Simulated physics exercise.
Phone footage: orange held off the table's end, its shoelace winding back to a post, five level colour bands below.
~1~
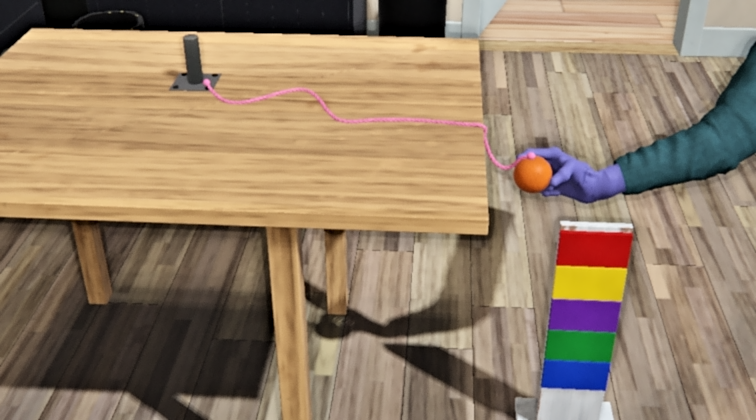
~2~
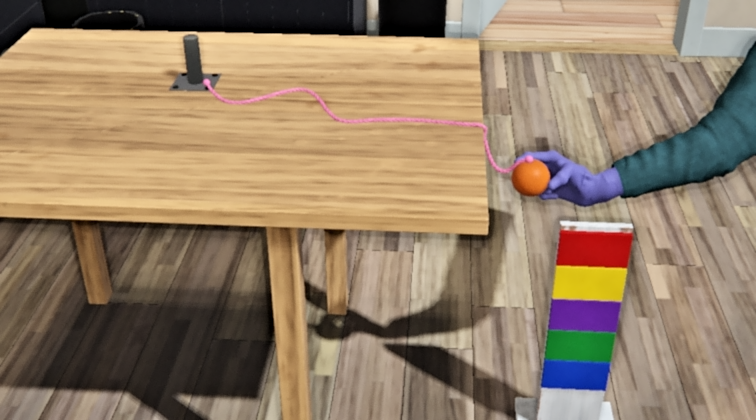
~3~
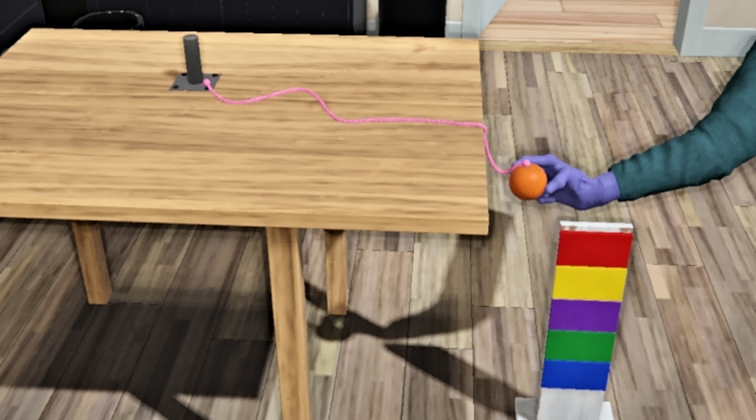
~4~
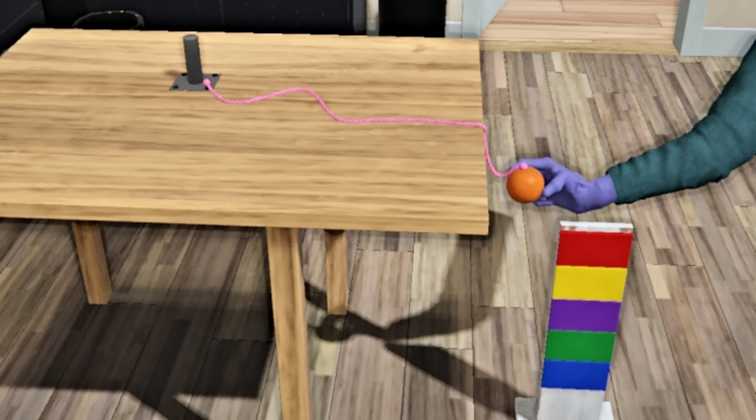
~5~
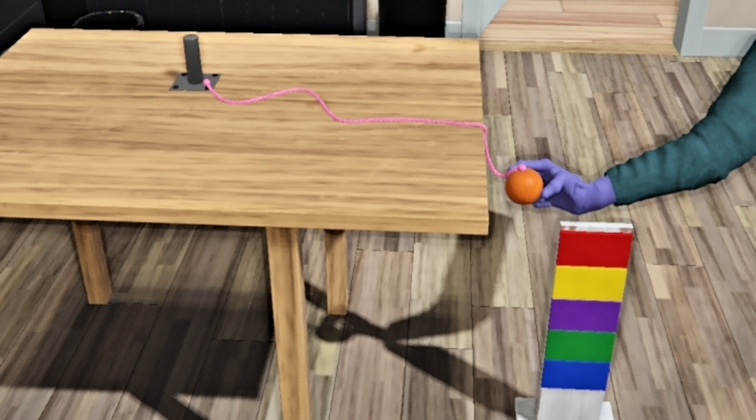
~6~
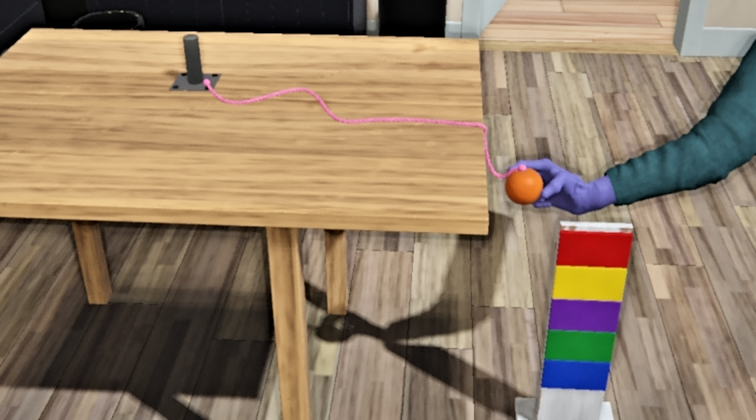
Beside a wooden table indoors, a purple-gloved hand holds an orange tied to a pink cord that winds across the tabletop from a dark post, lowering it slightly leftward near a striped colour board, then keeping it nearly still.
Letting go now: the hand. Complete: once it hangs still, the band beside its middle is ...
... Yellow.
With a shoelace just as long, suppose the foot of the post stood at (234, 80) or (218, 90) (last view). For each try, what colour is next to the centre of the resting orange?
It comes out purple the first time and purple the second time.
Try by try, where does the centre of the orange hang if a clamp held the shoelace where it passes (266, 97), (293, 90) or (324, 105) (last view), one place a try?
It comes to rest around (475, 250), (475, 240) and (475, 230) respectively.
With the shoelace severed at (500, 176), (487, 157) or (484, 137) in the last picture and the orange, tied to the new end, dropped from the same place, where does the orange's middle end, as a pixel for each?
Well, that gives around (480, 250) the first time, (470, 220) the next and (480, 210) the last.
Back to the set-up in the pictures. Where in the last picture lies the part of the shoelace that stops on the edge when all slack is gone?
Approx. (412, 120).
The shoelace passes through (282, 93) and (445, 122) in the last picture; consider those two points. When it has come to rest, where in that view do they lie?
At (314, 93) for the first, at (482, 146) for the second.
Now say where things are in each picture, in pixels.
Orange (533, 174); red (594, 251); yellow (589, 285); purple (584, 317); green (580, 347); blue (576, 376), in the first frame.
Orange (531, 178); shoelace through (219, 97) (282, 93) (328, 111) (399, 120) (477, 126), in the second frame.
Orange (528, 182), in the third frame.
Orange (525, 185); shoelace through (219, 97) (282, 93) (328, 111) (399, 120) (477, 126), in the fourth frame.
Orange (524, 187), in the fifth frame.
Orange (524, 187); shoelace through (219, 97) (282, 93) (328, 111) (399, 120) (477, 126), in the sixth frame.
A little later, orange near (471, 252); level with yellow.
Next, orange near (462, 254); level with yellow.
When it is over, orange near (478, 260); level with yellow. The shoelace holds its middle at yellow.
